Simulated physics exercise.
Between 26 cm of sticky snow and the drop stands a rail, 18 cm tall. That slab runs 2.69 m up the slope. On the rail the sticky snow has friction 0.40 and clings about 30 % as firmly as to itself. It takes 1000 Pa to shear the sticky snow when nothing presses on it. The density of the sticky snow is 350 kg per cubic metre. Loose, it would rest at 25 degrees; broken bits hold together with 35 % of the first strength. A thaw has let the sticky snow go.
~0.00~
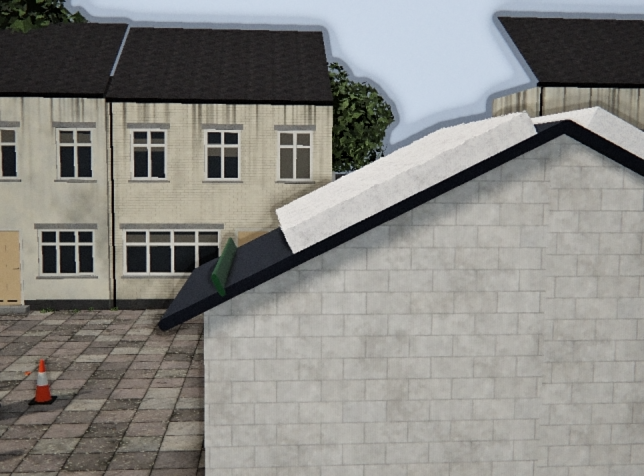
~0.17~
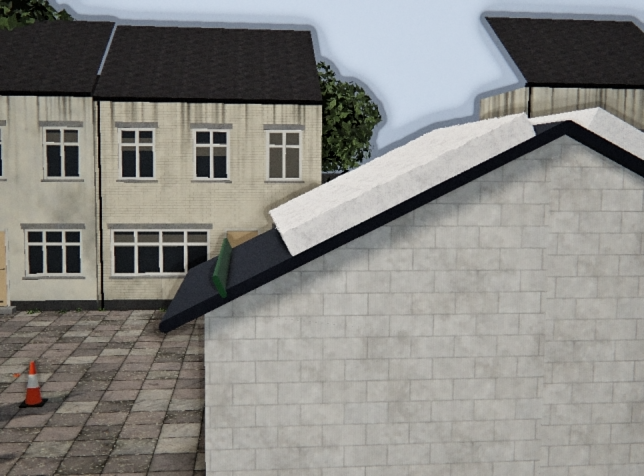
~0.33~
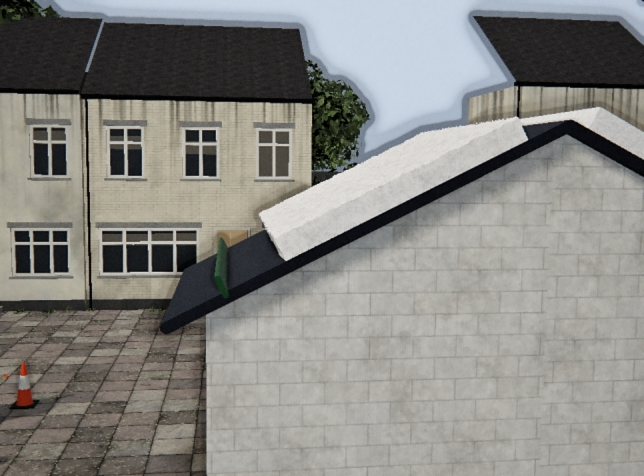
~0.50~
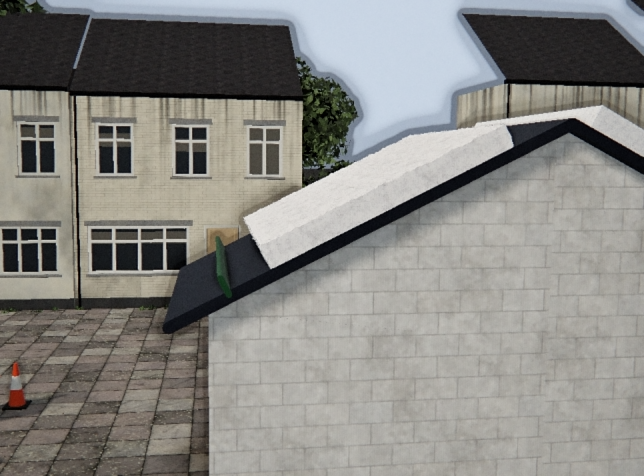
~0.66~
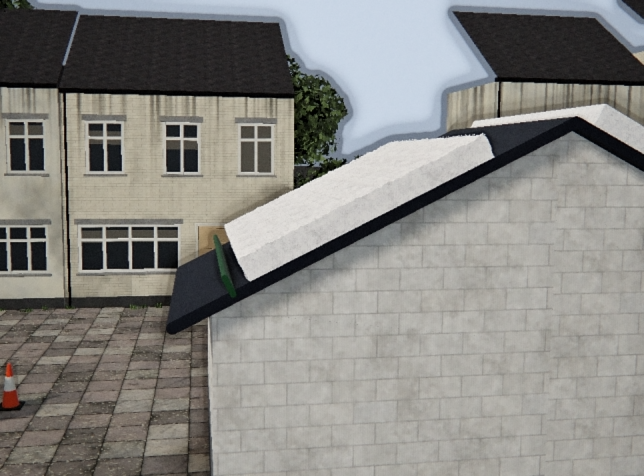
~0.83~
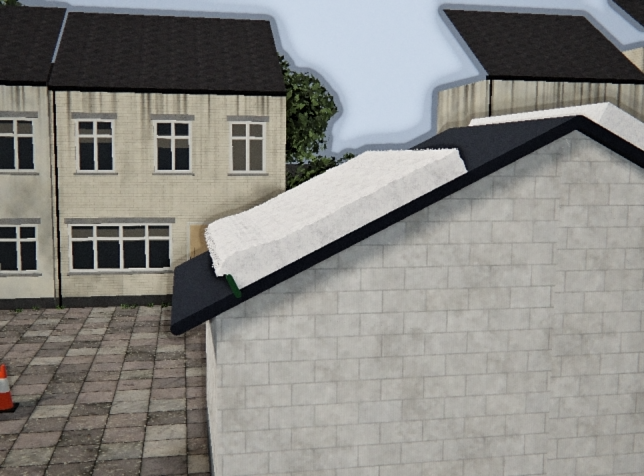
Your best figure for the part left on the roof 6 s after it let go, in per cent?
About 65 %.
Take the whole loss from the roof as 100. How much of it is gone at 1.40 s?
About 30 %.
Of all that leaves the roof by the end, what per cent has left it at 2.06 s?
About 100 %.
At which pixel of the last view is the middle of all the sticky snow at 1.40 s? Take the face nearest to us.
Around (265, 260).
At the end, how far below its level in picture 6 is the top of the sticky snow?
About 0.4 m.
By 1.40 s, 88 % of the snow is on the roof.
By 2.06 s, 66 % of the snow is on the roof.
By 2.73 s, 65 % of the snow is on the roof.
By 3.40 s, 65 % of the snow is on the roof.
By 6.00 s, at the end, 65 % of the snow is on the roof.
